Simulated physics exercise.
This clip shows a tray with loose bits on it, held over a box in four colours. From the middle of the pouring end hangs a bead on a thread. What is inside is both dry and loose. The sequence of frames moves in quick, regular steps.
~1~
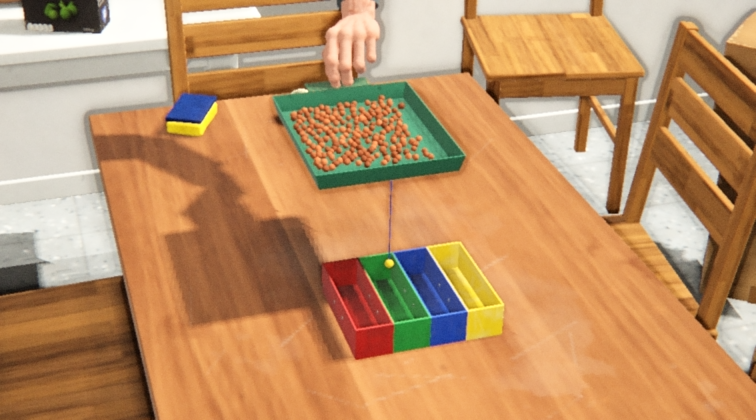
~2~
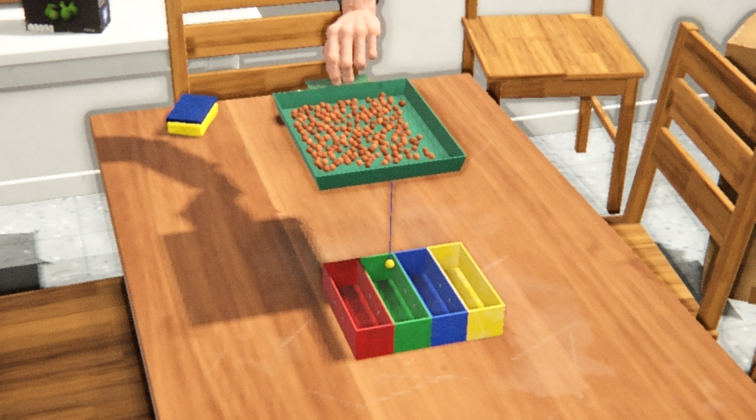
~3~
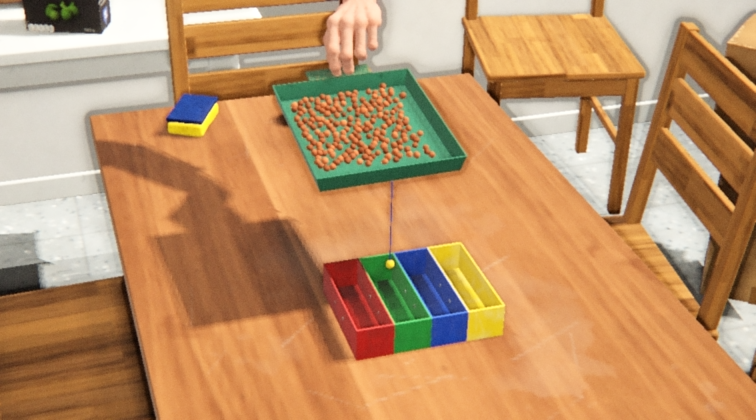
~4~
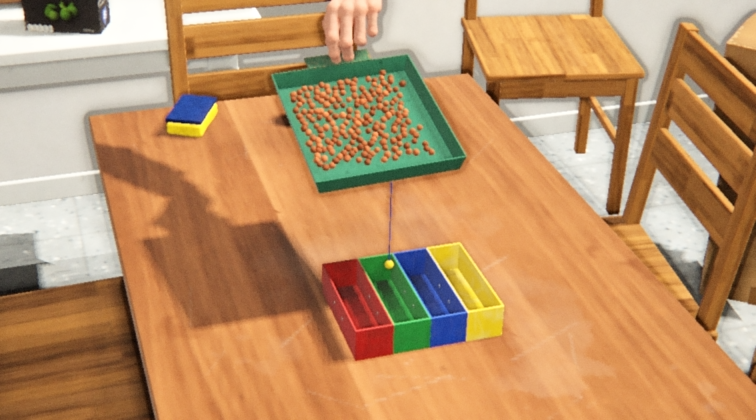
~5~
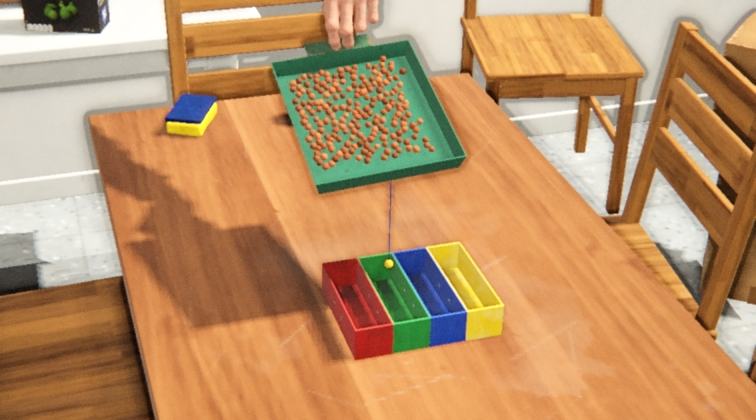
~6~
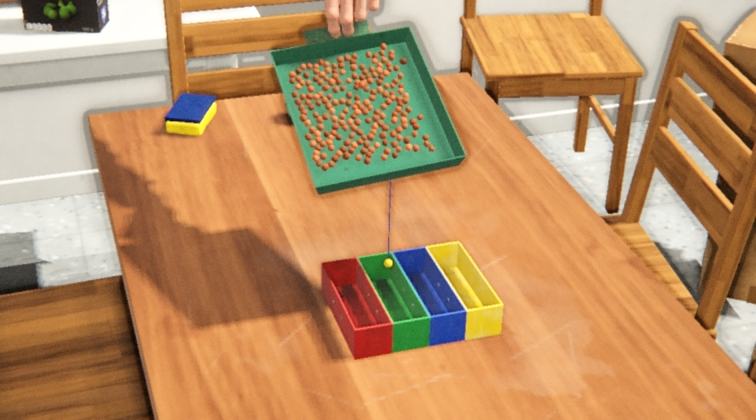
On a wooden table, a hand grips the far side of a green tray of small reddish-brown pellets and raises it steadily, tilting the tray toward a box with red, green, blue and yellow cells.
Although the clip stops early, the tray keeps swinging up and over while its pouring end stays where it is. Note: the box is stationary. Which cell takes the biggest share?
The red cell.
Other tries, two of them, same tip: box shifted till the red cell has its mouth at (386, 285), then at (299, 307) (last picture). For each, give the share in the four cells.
Close to 20 in a hundred, followed by close to 90 in a hundred.
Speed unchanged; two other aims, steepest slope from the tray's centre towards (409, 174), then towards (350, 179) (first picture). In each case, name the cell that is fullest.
Well, with the first heading it's that yellow cell, and with the second it's the cell in red.
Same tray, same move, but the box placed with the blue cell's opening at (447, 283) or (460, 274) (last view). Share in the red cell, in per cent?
First placement: Some 20 %; second placement: Some 10 %.
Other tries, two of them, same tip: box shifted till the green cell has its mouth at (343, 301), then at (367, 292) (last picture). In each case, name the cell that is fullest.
You'd see green win the first time and that red cell win the second.
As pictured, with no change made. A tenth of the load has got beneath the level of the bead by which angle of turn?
A tilt of roughly 85°.
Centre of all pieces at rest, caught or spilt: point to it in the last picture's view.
Somewhere around (351, 334) in the final view.
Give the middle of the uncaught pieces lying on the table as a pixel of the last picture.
Middle in the last view: Roughly (309, 343).
Just after the last frame, tray tipped steeply; almost all on the tray; just a few falling or outside the box.
A moment on, tray tipped past a quarter turn; roughly half on the tray; about a tenth in the red cell; just a few in the green cell; just a few in the blue cell; just a few in the yellow cell; roughly a third falling or outside the box.
Further on, tray tipped past a quarter turn; roughly a third in the red cell; about a tenth in the green cell; about a tenth in the blue cell; just a few in the yellow cell; roughly half falling or outside the box.
When it is over, tray tipped past a quarter turn; roughly a third in the red cell; about a tenth in the green cell; about a tenth in the blue cell; just a few in the yellow cell; roughly half outside the box.
